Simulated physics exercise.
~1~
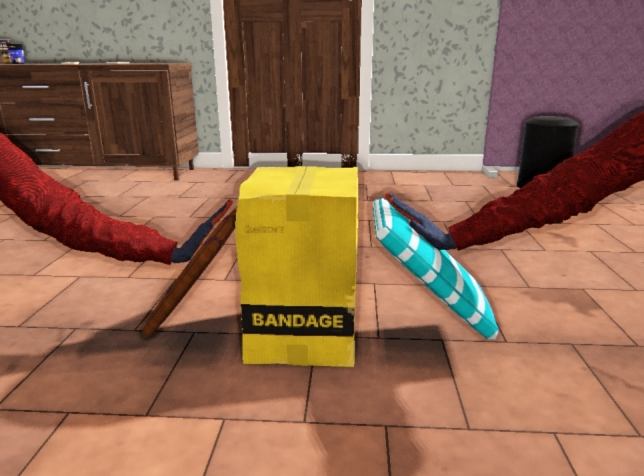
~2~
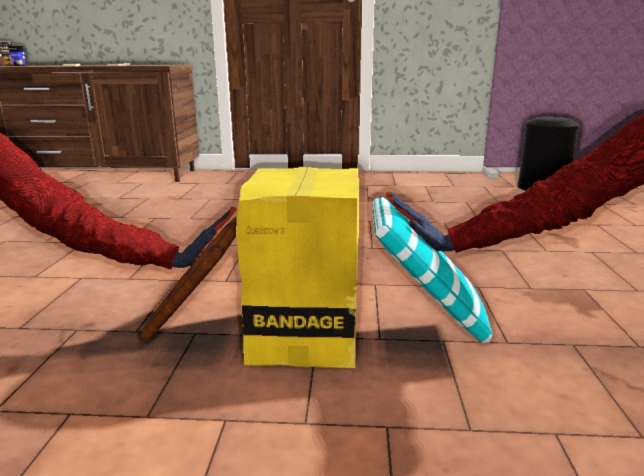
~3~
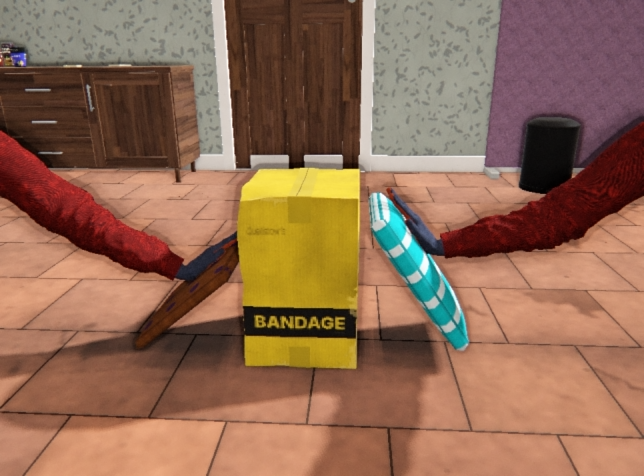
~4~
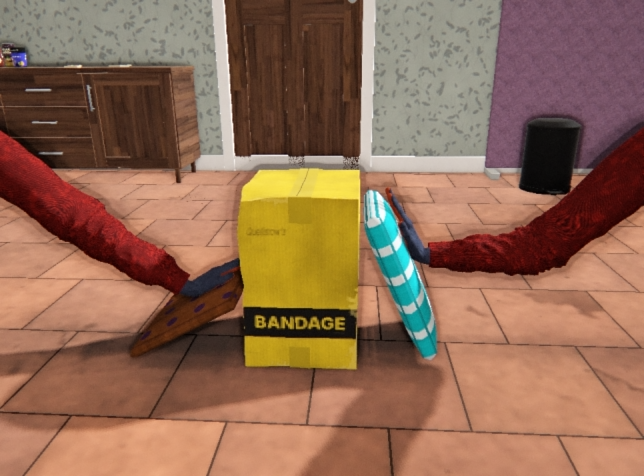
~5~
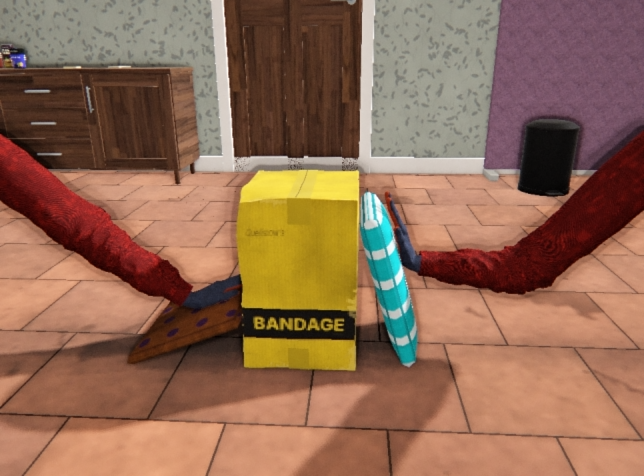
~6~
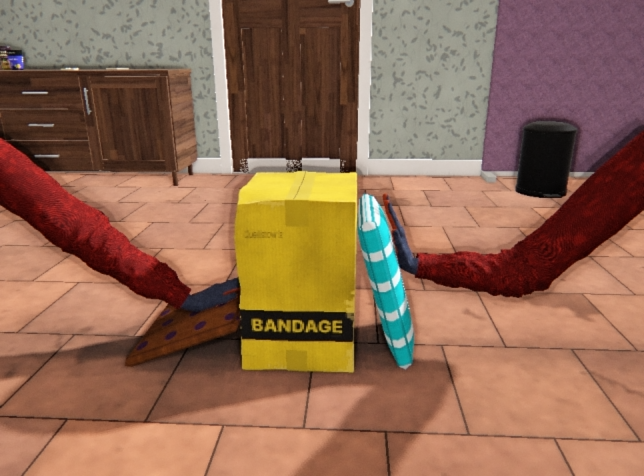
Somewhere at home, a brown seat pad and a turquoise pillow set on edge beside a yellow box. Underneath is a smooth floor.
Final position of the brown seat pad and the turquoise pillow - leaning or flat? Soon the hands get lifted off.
Brown seat pad - flat. Turquoise pillow - leaning.
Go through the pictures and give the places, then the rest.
In the first frame, seat pad foot (147, 333), head (213, 247); pillow foot (492, 335), head (381, 233).
In the second frame, seat pad foot (145, 337); pillow foot (486, 339).
In the third frame, seat pad foot (140, 345); pillow foot (462, 346).
In the fourth frame, seat pad foot (134, 354); pillow foot (429, 355).
In the fifth frame, seat pad foot (131, 360); pillow foot (408, 362).
In the sixth frame, seat pad foot (129, 363), head (234, 328), at a low slant; pillow foot (404, 365), head (368, 225), almost upright.
Then, 0.22 s past the final frame, seat pad flat on the floor near (196, 330); pillow still up near (384, 278).
When it is over, seat pad flat on the floor near (197, 331); pillow still up near (384, 278). The brown seat pad slides down flat and the turquoise pillow keeps leaning.
